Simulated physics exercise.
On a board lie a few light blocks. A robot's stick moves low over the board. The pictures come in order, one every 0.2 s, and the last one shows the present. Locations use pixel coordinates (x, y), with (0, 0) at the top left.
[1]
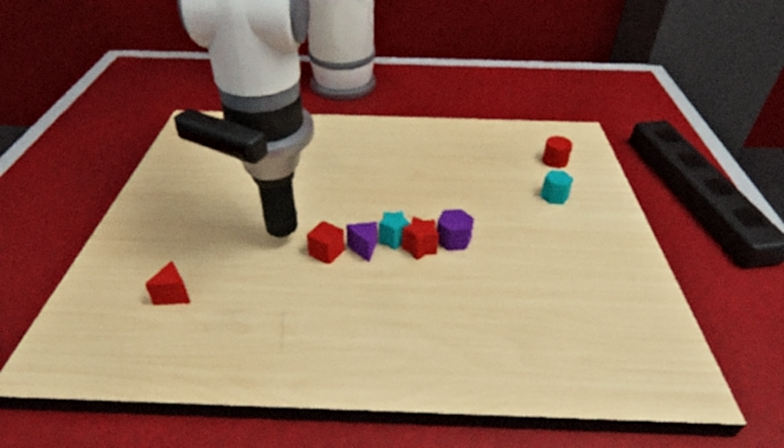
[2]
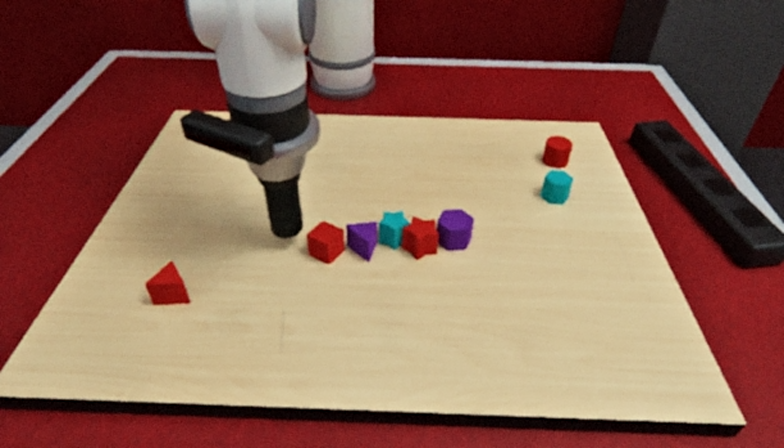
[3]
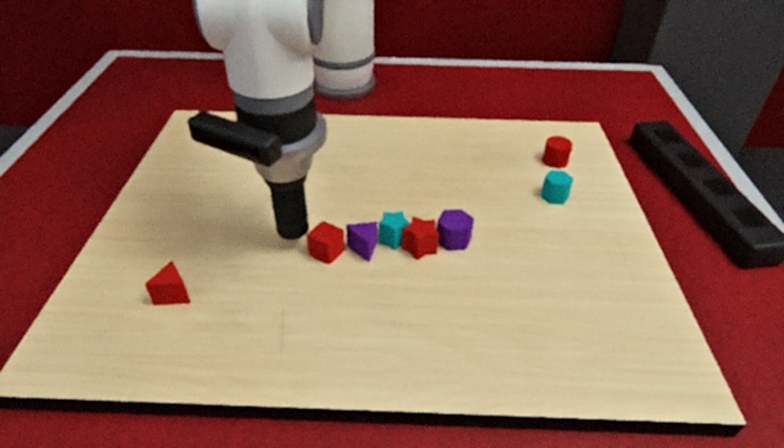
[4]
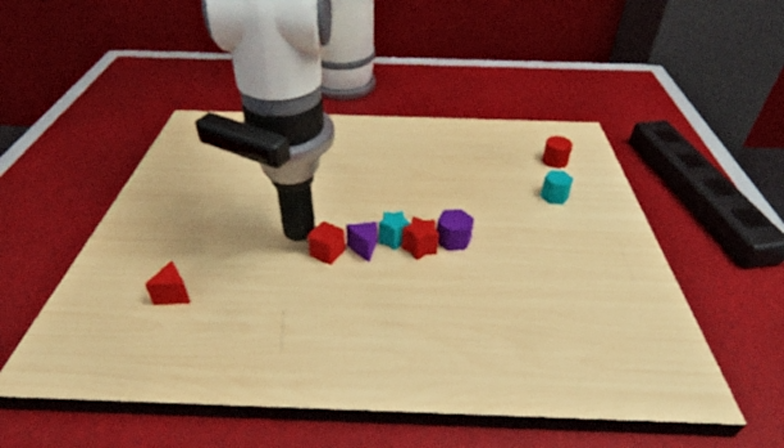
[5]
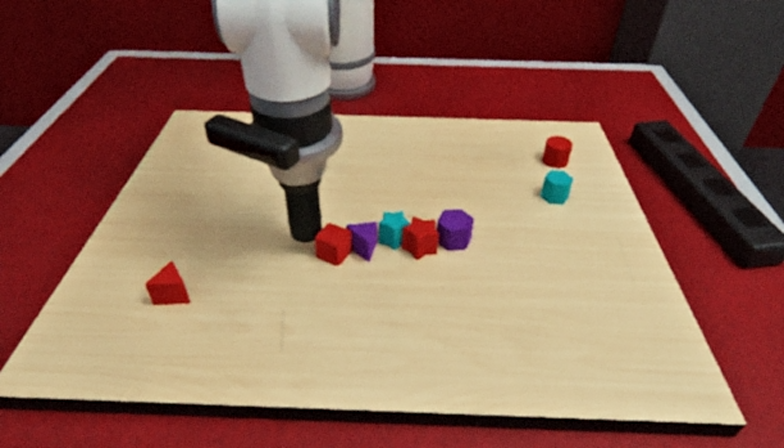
A robot arm reaches down from the upper left over a pale wooden board on a red surface, seen from above the near edge by a still camera. A row of red, purple and turquoise blocks lies near the middle, with a red one at left and a red and a turquoise one at upper right. The arm's black stick slides slowly right, then nudges the row's leftmost red block slightly right toward the purple one.
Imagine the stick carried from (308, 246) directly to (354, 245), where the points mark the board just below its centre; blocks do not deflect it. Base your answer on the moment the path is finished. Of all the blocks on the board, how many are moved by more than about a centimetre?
Three or more get moved.
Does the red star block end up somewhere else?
I expect so.
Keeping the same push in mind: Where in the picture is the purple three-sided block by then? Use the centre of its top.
About (388, 225).
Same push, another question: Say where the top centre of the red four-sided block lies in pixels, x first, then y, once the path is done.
Expect it around (362, 244).
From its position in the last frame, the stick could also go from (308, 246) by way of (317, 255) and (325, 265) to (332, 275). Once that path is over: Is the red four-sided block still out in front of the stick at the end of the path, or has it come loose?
It is gone from the front.
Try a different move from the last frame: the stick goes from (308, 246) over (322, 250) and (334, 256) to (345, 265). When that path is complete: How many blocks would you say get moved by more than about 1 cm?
There will be one block that moves more than 1 cm.
What follows on the original path. Halfway along, stick at (330, 232); red four-sided block at (350, 240), turned 15° clockwise; purple three-sided block at (367, 228).
At the end, stick at (353, 232); red four-sided block at (362, 244), turned 50° clockwise; purple three-sided block at (388, 225), turned 15° anticlockwise; turquoise star block at (413, 215); red star block at (436, 227), turned 15° clockwise.
